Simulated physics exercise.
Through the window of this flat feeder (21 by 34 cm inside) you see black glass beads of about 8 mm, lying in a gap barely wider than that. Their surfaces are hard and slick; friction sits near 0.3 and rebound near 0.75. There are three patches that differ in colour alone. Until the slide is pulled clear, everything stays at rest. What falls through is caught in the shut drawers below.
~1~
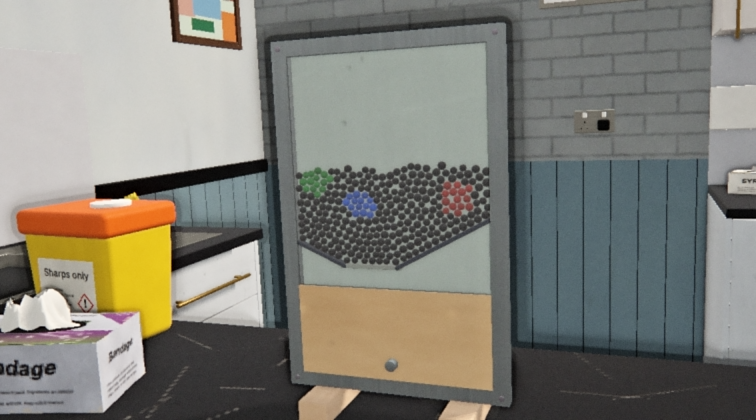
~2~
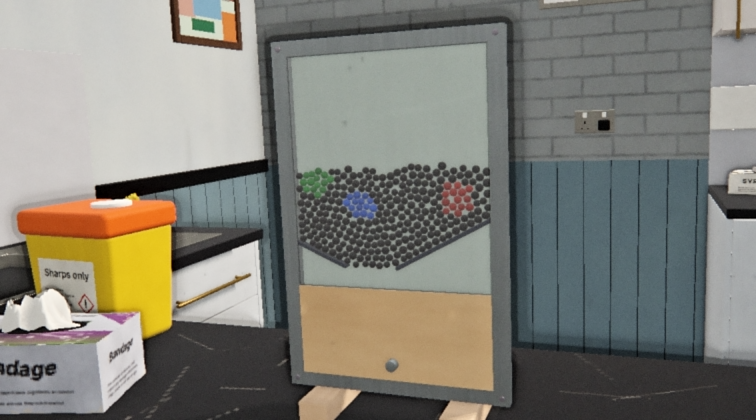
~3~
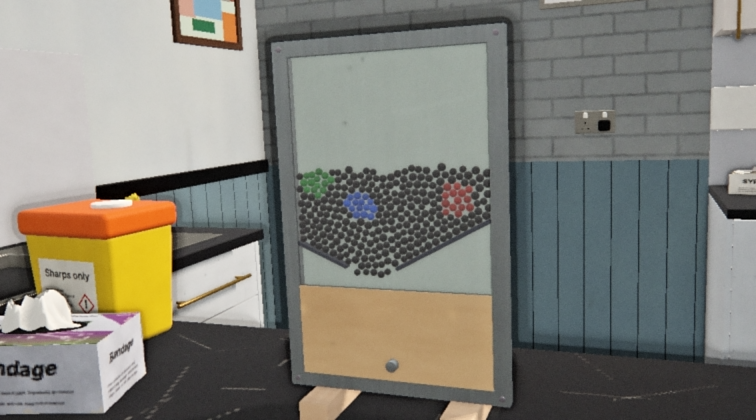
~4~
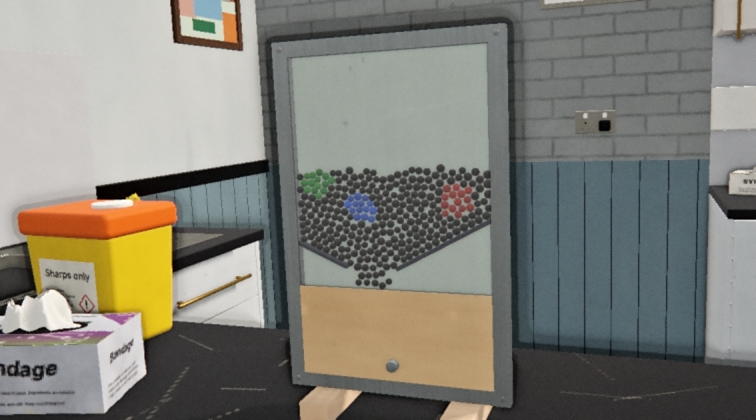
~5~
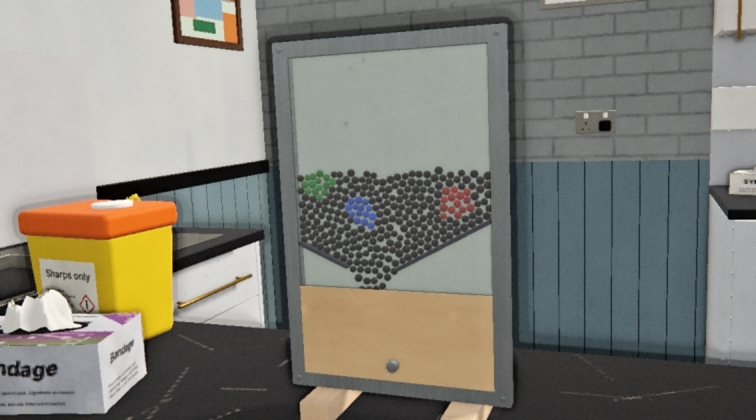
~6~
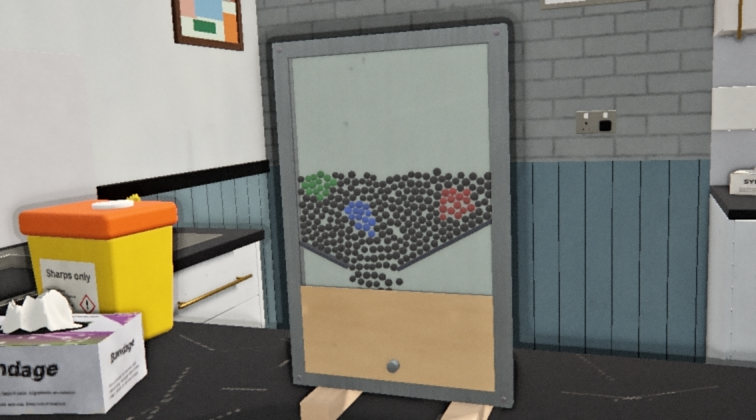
The footage shows black beads with green, blue and red patches resting in an upright framed feeder; the slide at the funnel's base disappears, and beads drop through the gap while the blue patch sinks slightly and stretches.
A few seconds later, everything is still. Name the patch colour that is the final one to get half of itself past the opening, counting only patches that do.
The last is the red patch.
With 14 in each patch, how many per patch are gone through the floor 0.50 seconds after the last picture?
Blue: 14; red: 0; green: 8.
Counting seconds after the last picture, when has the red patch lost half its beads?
I'd put it near 0.6 seconds.
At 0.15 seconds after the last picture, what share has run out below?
Around 30 percent.
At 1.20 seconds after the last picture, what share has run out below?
Roughly 100 percent by then.
Then, 0.15 s after the last picture, 30 % are out; out of 14, blue 5, red 0, green 0.
Then, 0.50 s after the last picture, 75 % are out; out of 14, blue 14, red 0, green 9.
Then, 1.20 s after the last picture, 100 % are out; out of 14, blue 14, red 14, green 14.
At rest 1.4 s after the last picture, 100 % are out; out of 14, blue 14, red 14, green 14; half out at blue 0.16 s, red 0.61 s, green 0.48 s.
